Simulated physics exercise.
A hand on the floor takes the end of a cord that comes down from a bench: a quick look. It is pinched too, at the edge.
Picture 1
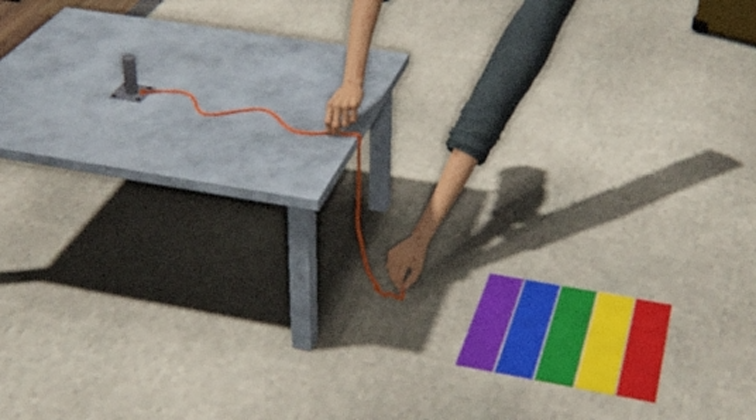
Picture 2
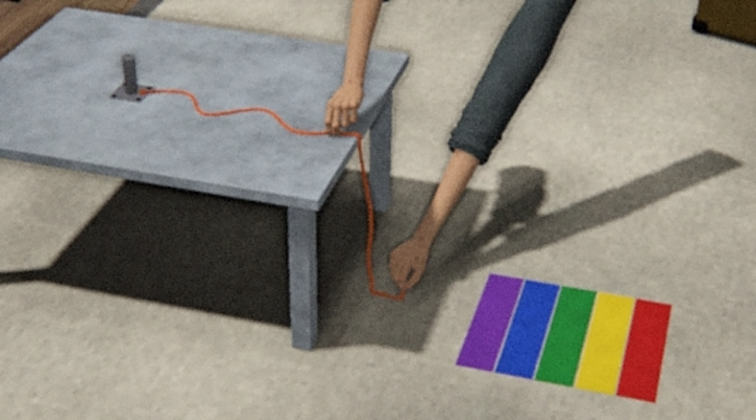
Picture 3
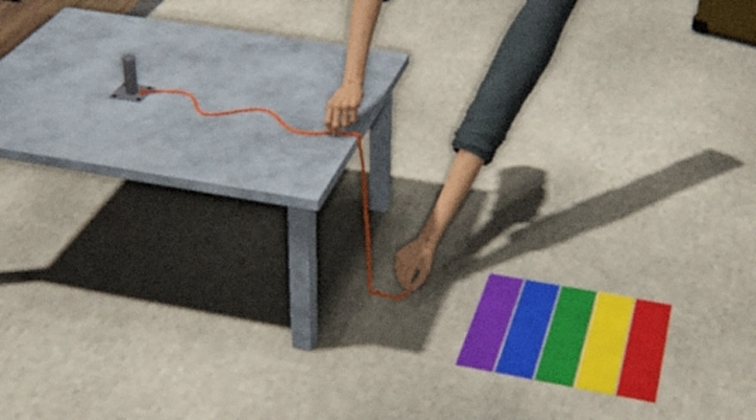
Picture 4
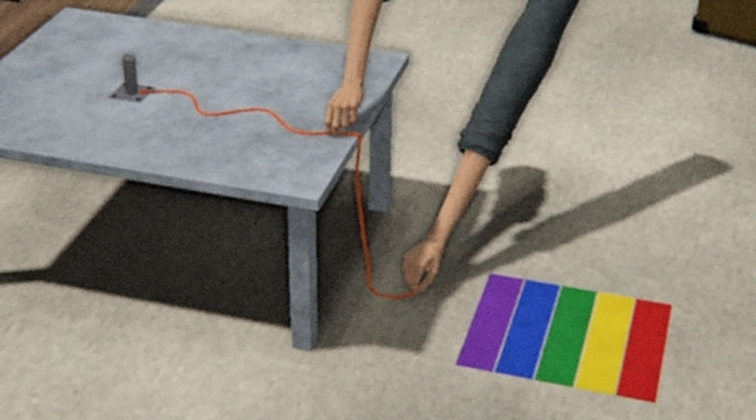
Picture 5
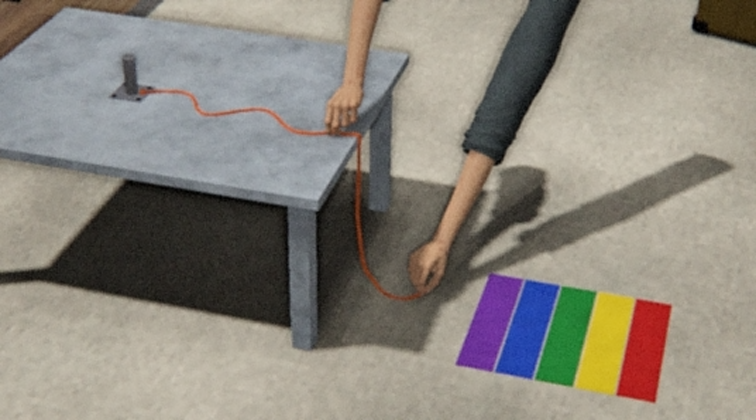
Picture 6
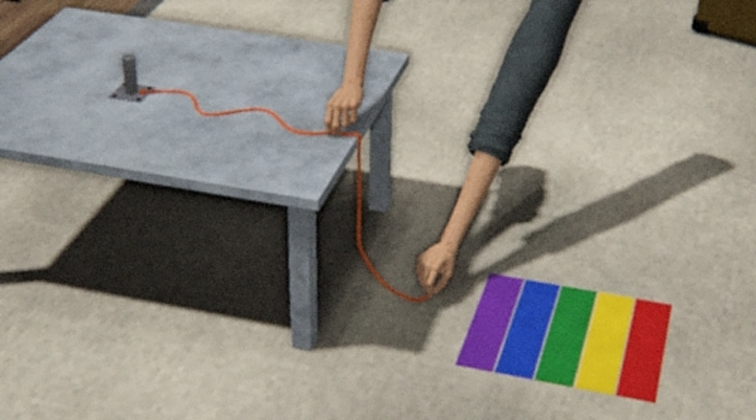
At the start, an orange cord runs from a small post across a grey bench, under one hand at the edge, and down to another hand at the floor. That lower hand draws the cord's end a short way right, towards the coloured stripes, while the upper hand stays still and the hanging part shifts into a slanting curve.
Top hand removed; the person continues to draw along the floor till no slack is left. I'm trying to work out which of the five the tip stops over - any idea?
I would say the green one.
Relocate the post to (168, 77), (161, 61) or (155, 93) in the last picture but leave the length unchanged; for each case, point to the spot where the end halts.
Near (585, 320); near (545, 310); near (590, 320).
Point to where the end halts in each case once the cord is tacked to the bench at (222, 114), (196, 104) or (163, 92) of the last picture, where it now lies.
Those spots come out as (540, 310), (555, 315) and (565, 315).
A little later, end near (507, 306); over purple.
Next, end near (545, 312); over blue.
When it is tight, end near (567, 317); over green. The green one.
